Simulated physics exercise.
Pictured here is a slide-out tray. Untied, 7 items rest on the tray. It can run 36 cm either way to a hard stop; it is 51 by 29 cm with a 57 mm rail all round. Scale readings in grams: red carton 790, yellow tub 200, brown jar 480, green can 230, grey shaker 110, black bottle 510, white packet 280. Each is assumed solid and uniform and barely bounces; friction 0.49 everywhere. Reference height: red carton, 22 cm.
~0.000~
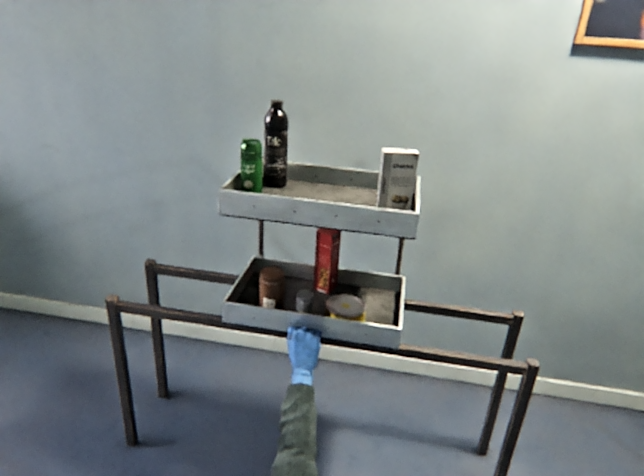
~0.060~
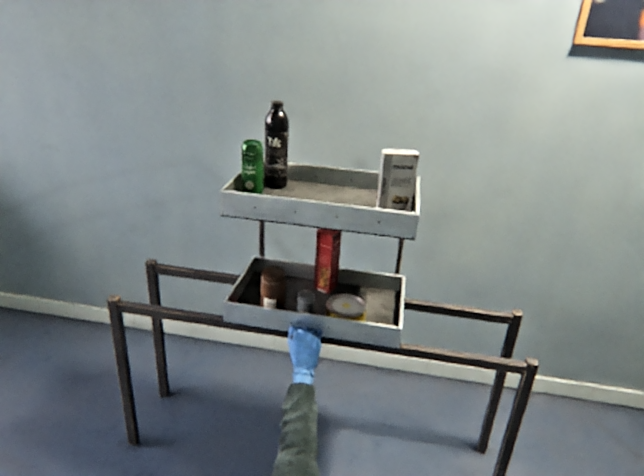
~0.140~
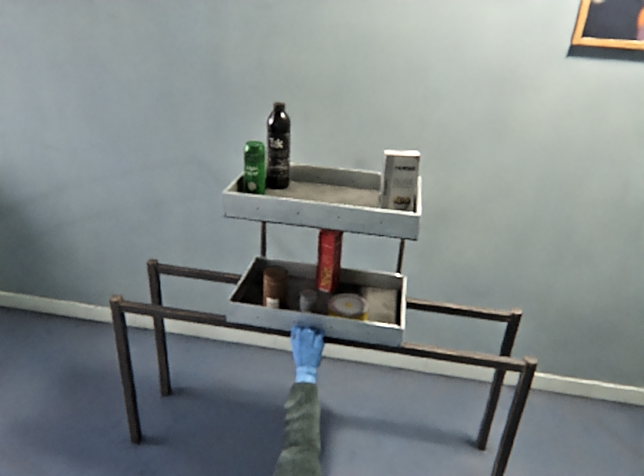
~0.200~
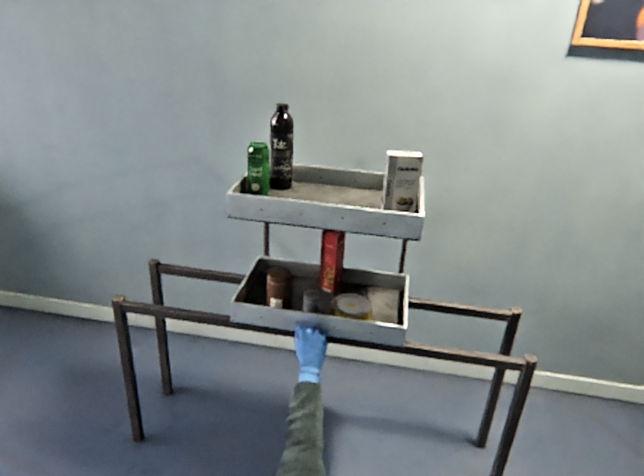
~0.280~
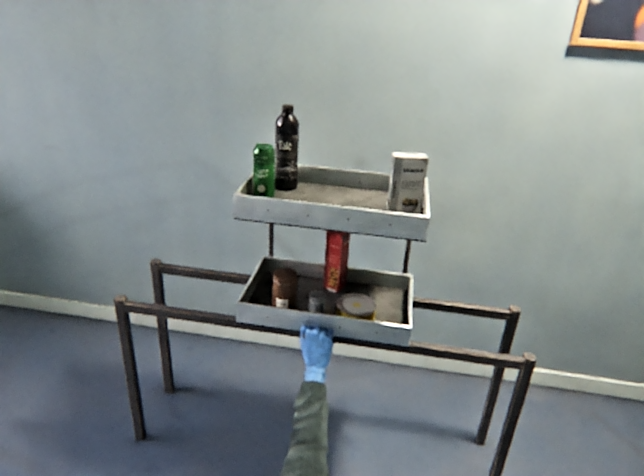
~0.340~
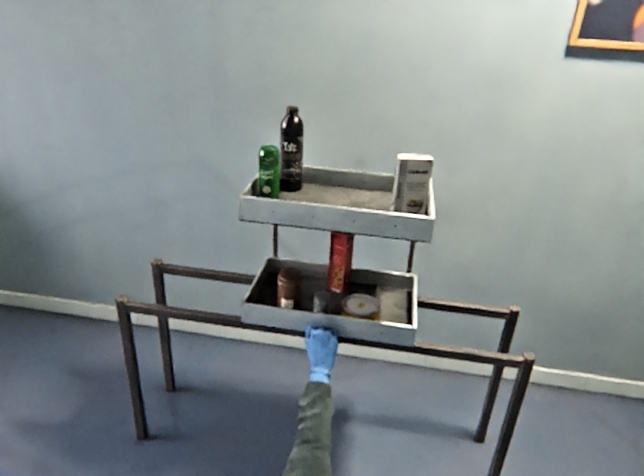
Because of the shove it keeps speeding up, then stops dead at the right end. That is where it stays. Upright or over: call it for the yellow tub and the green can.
Yellow tub: Upright; green can: Over.
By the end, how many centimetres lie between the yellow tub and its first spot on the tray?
Start to finish, roughly 5 cm.
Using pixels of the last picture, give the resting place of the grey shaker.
It ends up at about (445, 325).
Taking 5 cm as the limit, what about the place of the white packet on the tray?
In the end the white packet remains stationary.
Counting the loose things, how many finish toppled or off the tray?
3.
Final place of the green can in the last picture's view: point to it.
It ends near (426, 208).
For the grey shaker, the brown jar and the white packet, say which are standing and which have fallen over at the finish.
Well, the grey shaker holds steady, the brown jar holds steady, and the white packet holds steady.
By 1.04 s, tray has slid 36 cm right; green can tilted 9° near (392, 186); yellow tub 3 cm from its spot near (478, 328); black bottle tilted 9°.
By 1.14 s, tray has slid 36 cm right; green can tilted 31° near (404, 187); yellow tub 5 cm from its spot near (483, 328); black bottle tilted 27°.
By 1.34 s, tray has slid 36 cm right; green can on its side near (426, 208); yellow tub 5 cm from its spot near (483, 328); red carton tilted 74°.
When it is over (1.8 s), lying over on the tray, red carton, green can and black bottle; the other 4 within 5 cm of the start. In the last view, yellow tub near (483, 328), green can near (426, 208).
